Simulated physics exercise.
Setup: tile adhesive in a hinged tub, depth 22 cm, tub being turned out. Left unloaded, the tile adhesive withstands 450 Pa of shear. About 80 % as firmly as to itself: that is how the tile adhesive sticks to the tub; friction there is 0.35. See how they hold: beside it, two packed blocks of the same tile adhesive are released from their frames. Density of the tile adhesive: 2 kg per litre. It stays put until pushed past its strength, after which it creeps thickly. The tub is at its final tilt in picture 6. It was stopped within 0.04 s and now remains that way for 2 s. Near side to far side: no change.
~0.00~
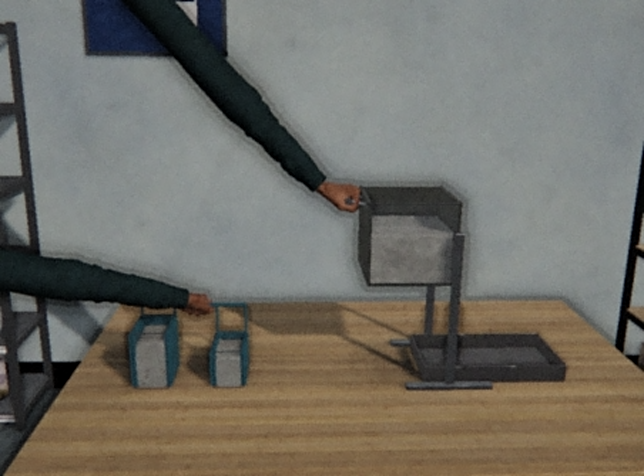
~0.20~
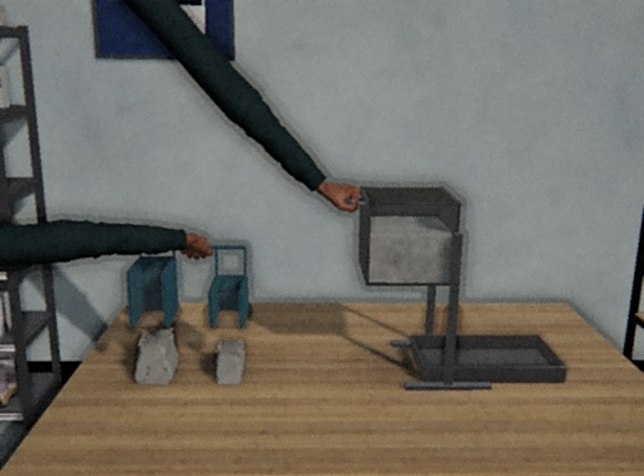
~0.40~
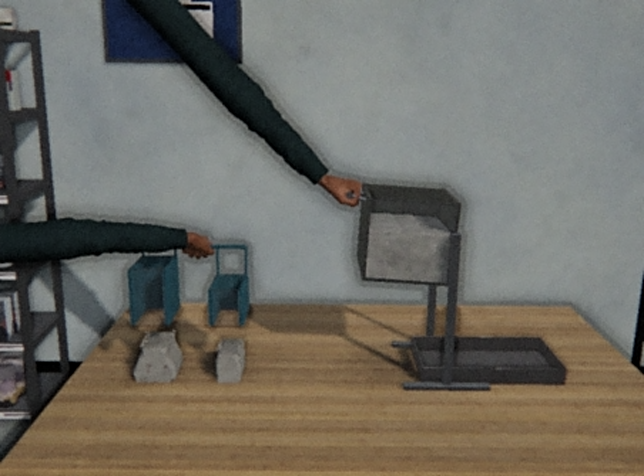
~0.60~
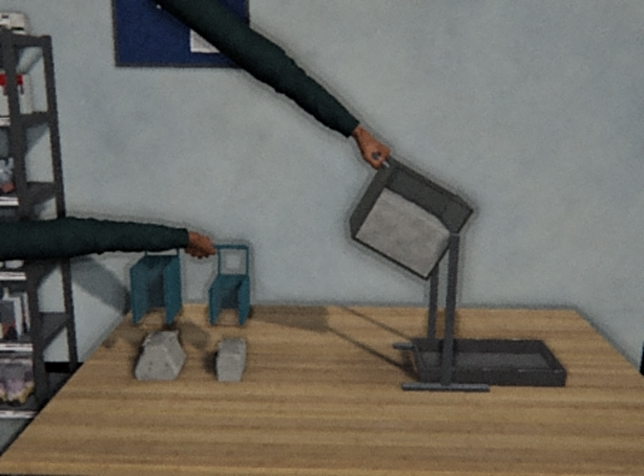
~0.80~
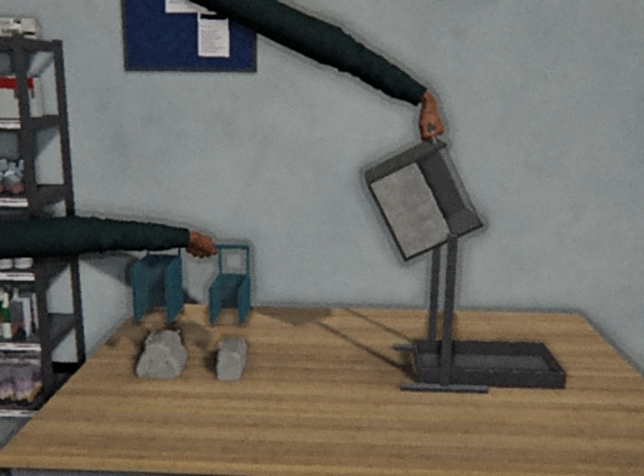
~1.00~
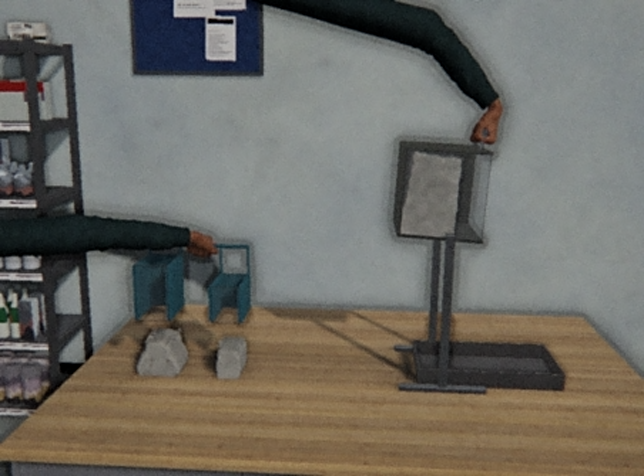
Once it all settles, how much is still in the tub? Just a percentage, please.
I would say about 56 percent.
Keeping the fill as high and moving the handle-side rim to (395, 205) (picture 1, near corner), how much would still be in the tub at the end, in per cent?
I'd guess around 80 per cent remains.
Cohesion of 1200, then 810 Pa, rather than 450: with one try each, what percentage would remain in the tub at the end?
Expect about 100 in a hundred, then about 55 in a hundred.
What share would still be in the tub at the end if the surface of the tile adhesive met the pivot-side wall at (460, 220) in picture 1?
It would be near 45 %.
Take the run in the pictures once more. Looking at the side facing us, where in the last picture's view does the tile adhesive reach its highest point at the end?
Close to pixel (430, 203).
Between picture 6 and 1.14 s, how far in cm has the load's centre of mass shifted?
Roughly 6 cm.
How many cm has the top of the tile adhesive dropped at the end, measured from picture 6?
The top ends up some 13 cm below its level in the last picture.
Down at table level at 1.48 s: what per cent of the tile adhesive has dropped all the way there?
About 10 per cent.
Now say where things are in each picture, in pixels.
In the first frame, handle-side rim at (372, 204), tilt 0 degrees; highest point of the tile adhesive at (377, 235); test blocks 14 cm, 8.7 cm high (left to right).
In the second frame, handle-side rim at (371, 203), tilt 0 degrees; highest point of the tile adhesive at (376, 235); test blocks 12 cm, 8.6 cm high (left to right).
In the third frame, handle-side rim at (372, 198), tilt 3 degrees; highest point of the tile adhesive at (375, 231); test blocks 11 cm, 8.6 cm high (left to right).
In the fourth frame, handle-side rim at (397, 166), tilt 29 degrees; highest point of the tile adhesive at (383, 197); test blocks 10 cm, 8.6 cm high (left to right).
In the fifth frame, handle-side rim at (446, 147), tilt 63 degrees; highest point of the tile adhesive at (413, 165); test blocks 10 cm, 8.5 cm high (left to right).
In the sixth frame, handle-side rim at (492, 156), tilt 93 degrees; highest point of the tile adhesive at (418, 154); test blocks 10 cm, 8.5 cm high (left to right).
By 1.14 s, the tub is at 93 degrees and holds 100 %.
By 1.31 s, the tub is at 93 degrees and holds 64 %.
By 1.48 s, the tub is at 93 degrees and holds 56 %.
By 1.65 s, the tub is at 93 degrees and holds 56 %.
By 3.00 s, at the end, the tub is at 93 degrees and holds 56 %.
